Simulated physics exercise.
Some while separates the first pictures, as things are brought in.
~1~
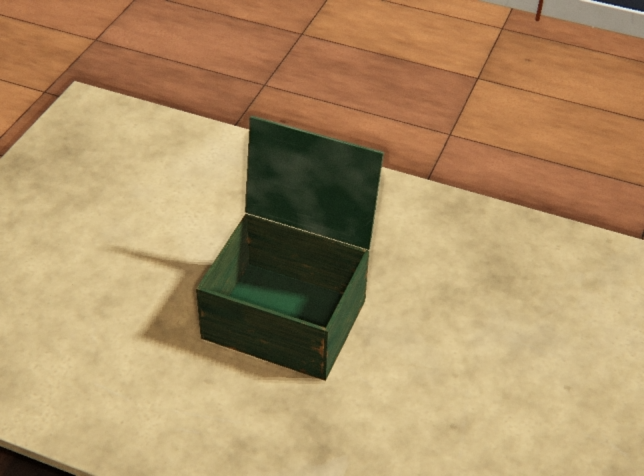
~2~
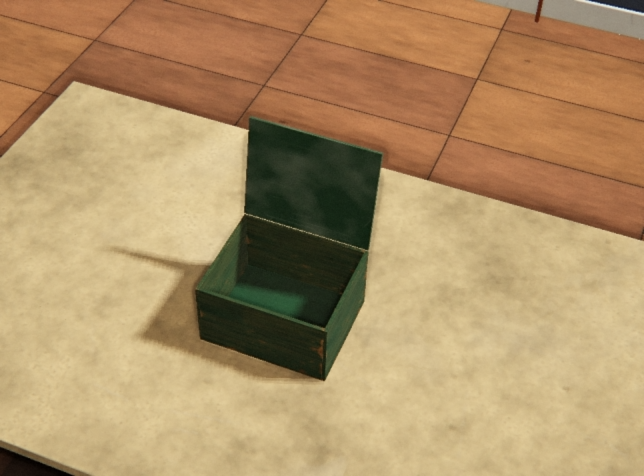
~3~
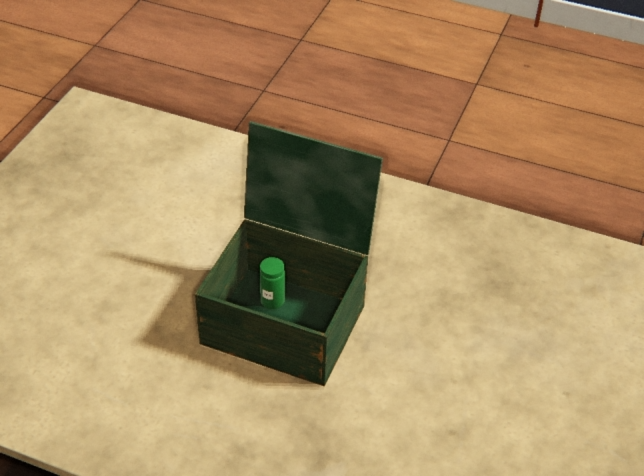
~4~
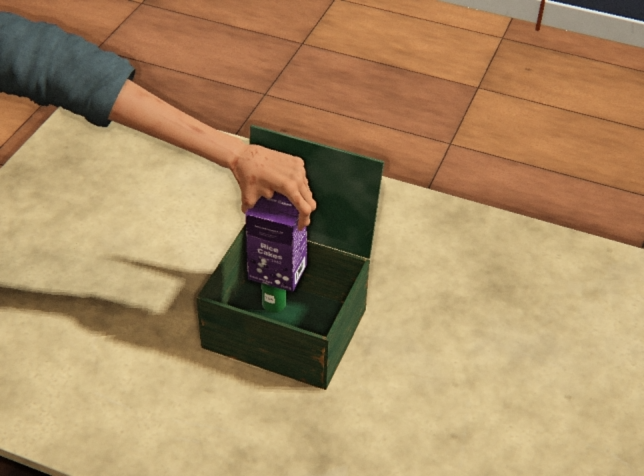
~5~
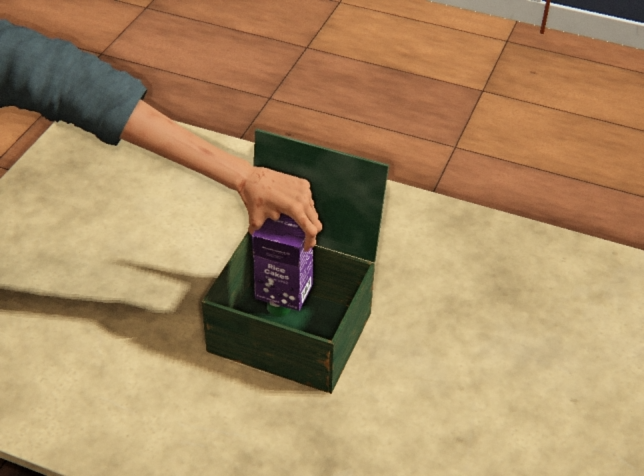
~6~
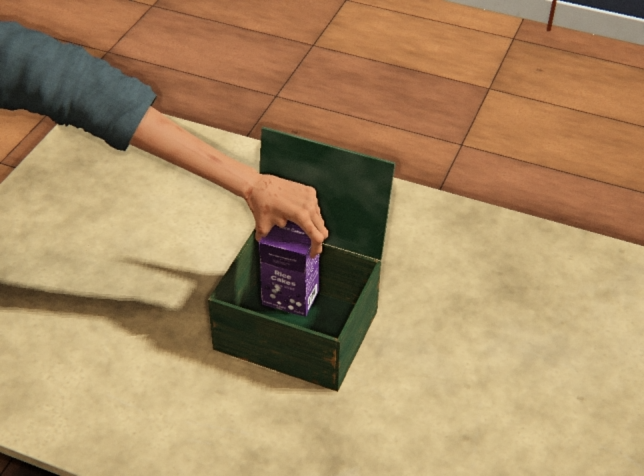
The clip shows an open, empty green wooden box on a pale surface, then a green shaker standing inside it, before a hand reaching from the left lowers a purple carton into the box and keeps hold of it.
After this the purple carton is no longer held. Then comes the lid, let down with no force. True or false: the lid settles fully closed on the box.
False.
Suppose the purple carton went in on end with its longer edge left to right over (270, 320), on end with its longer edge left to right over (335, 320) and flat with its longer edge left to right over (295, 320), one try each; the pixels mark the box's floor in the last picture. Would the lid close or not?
First try leaves it partly open, second try leaves it partly open, third try leaves it shut.
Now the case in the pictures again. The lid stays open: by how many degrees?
Angle: About 18°.
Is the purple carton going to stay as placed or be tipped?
As it turns out, the purple carton keeps its original angle.
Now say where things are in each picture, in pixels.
In the first picture, the last thing is not in view yet.
In the second picture, the last thing is not in view yet.
In the third picture, the last thing is not in view yet; green shaker (272, 283).
The fourth picture shows still above its spot; purple carton (277, 241).
The fifth picture shows still above its spot; purple carton (284, 261).
The sixth picture shows in place under the hand; purple carton (290, 267).
Then, 0.30 s later than the last frame, purple carton moved about its own width near (290, 302).
Then, 1.30 s later than the last frame, lid 77° above the rim; purple carton moved about its own width near (291, 305).
Then, 1.70 s later than the last frame, lid 53° above the rim; purple carton moved about its own width near (291, 305).
Then, 2.00 s later than the last frame, lid 31° above the rim; purple carton moved about its own width near (291, 305).
When it is over, lid 19° above the rim; moved from the start, purple carton; green shaker as before. End places, in pixels of the last picture, purple carton near (290, 305).
